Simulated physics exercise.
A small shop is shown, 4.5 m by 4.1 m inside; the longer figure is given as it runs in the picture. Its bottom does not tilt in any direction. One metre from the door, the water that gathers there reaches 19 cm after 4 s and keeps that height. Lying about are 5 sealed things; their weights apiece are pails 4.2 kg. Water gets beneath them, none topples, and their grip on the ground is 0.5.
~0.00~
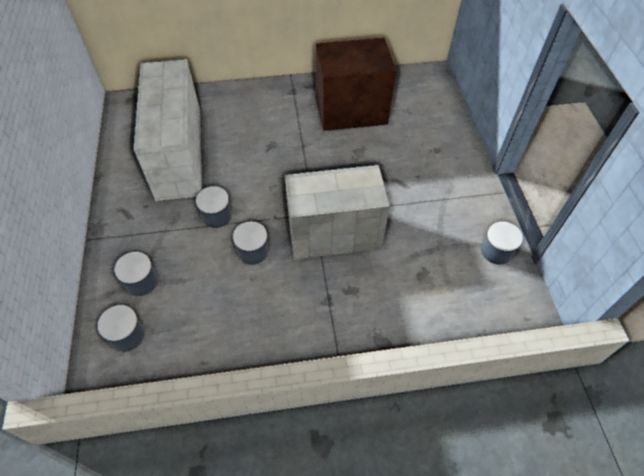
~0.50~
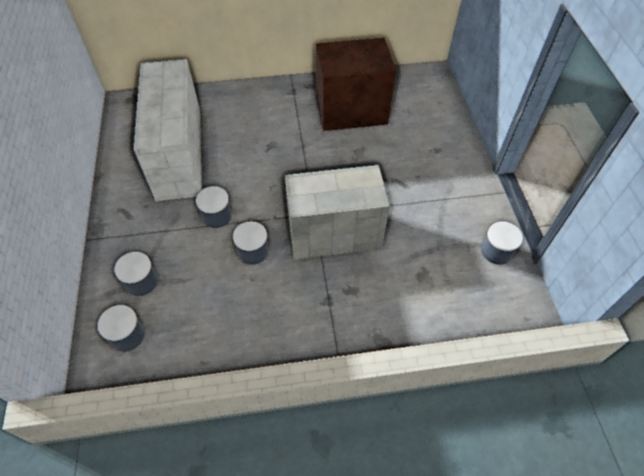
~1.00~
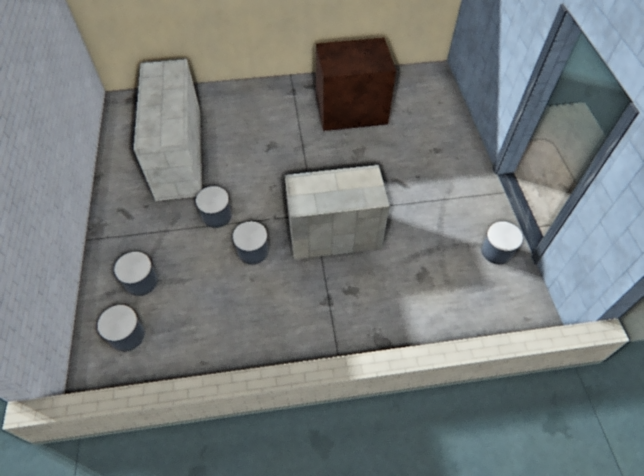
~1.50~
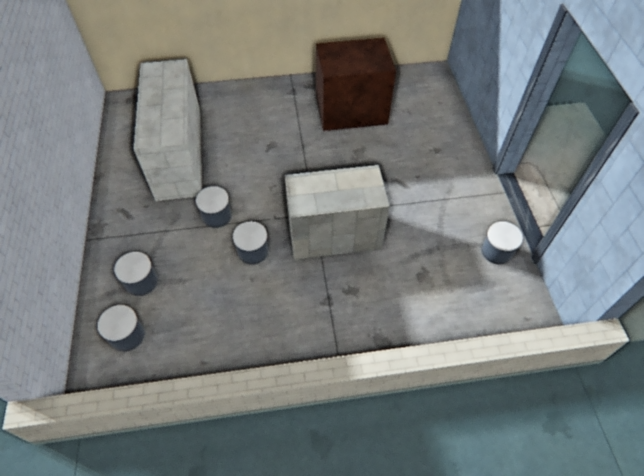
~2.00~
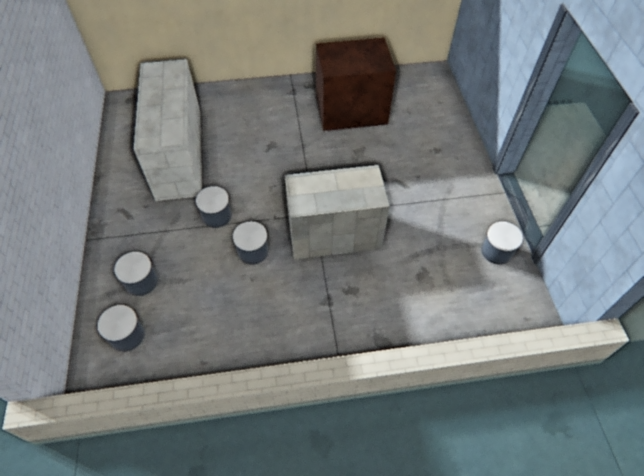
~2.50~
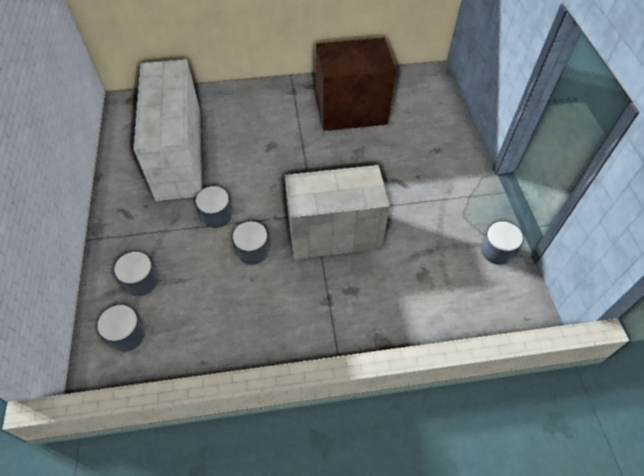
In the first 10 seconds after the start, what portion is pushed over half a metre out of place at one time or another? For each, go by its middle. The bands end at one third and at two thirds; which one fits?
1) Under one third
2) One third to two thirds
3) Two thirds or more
One third to two thirds.
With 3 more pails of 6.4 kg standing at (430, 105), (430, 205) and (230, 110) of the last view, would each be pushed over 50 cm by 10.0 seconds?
Well, it goes below, above, below.
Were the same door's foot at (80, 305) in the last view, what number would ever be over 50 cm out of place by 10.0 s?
You'd get 5 in that case.
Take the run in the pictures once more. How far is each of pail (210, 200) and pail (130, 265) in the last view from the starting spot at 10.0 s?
They've ended up 20 cm and 60 cm away, in that order.
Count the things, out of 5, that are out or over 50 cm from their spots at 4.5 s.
Tally: 0.
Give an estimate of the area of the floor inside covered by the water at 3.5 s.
Flooded: Near 2.0 m2.
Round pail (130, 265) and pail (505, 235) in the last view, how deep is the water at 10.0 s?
First about 6 cm, second about 4 cm.
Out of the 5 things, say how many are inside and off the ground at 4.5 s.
Just then, the number is 0.
After 3.5 s 0 of 5 are over 50 cm from their spots; 0 afloat.
After 4.5 s 0 of 5 are over 50 cm from their spots; 0 afloat.
After 7.0 s 1 of 5 are over 50 cm from their spots; 0 afloat.
After 10.0 s 3 of 5 are over 50 cm from their spots, and 3 have been at some point; 3 afloat.
